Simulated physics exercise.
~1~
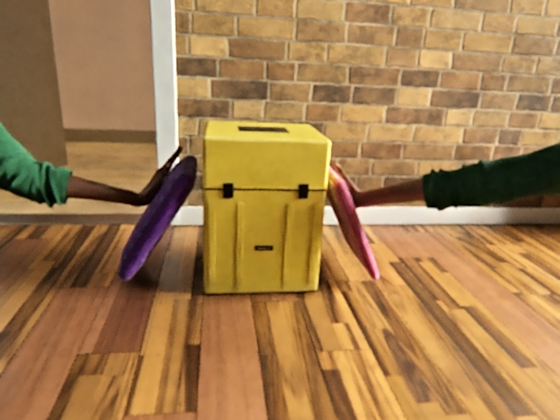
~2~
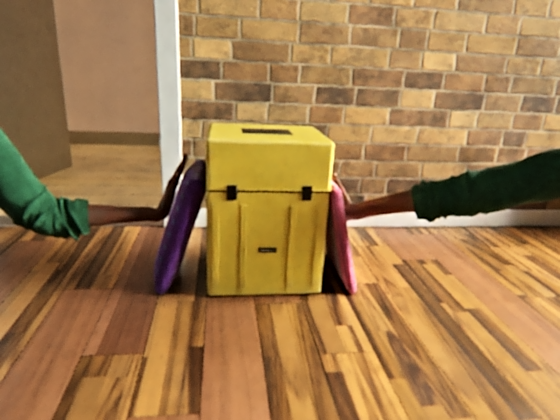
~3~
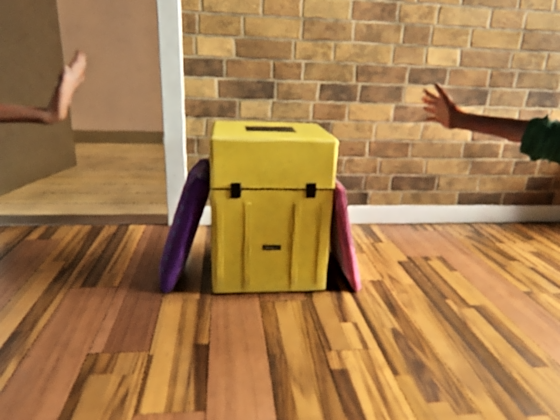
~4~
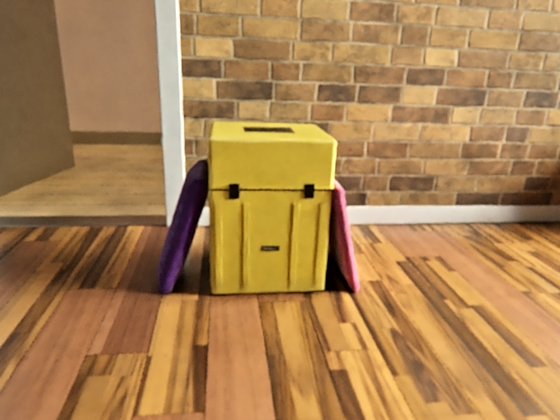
On a wooden floor by a brick wall, two hands leaning purple and pink cushions against a yellow chest, both staying propped.
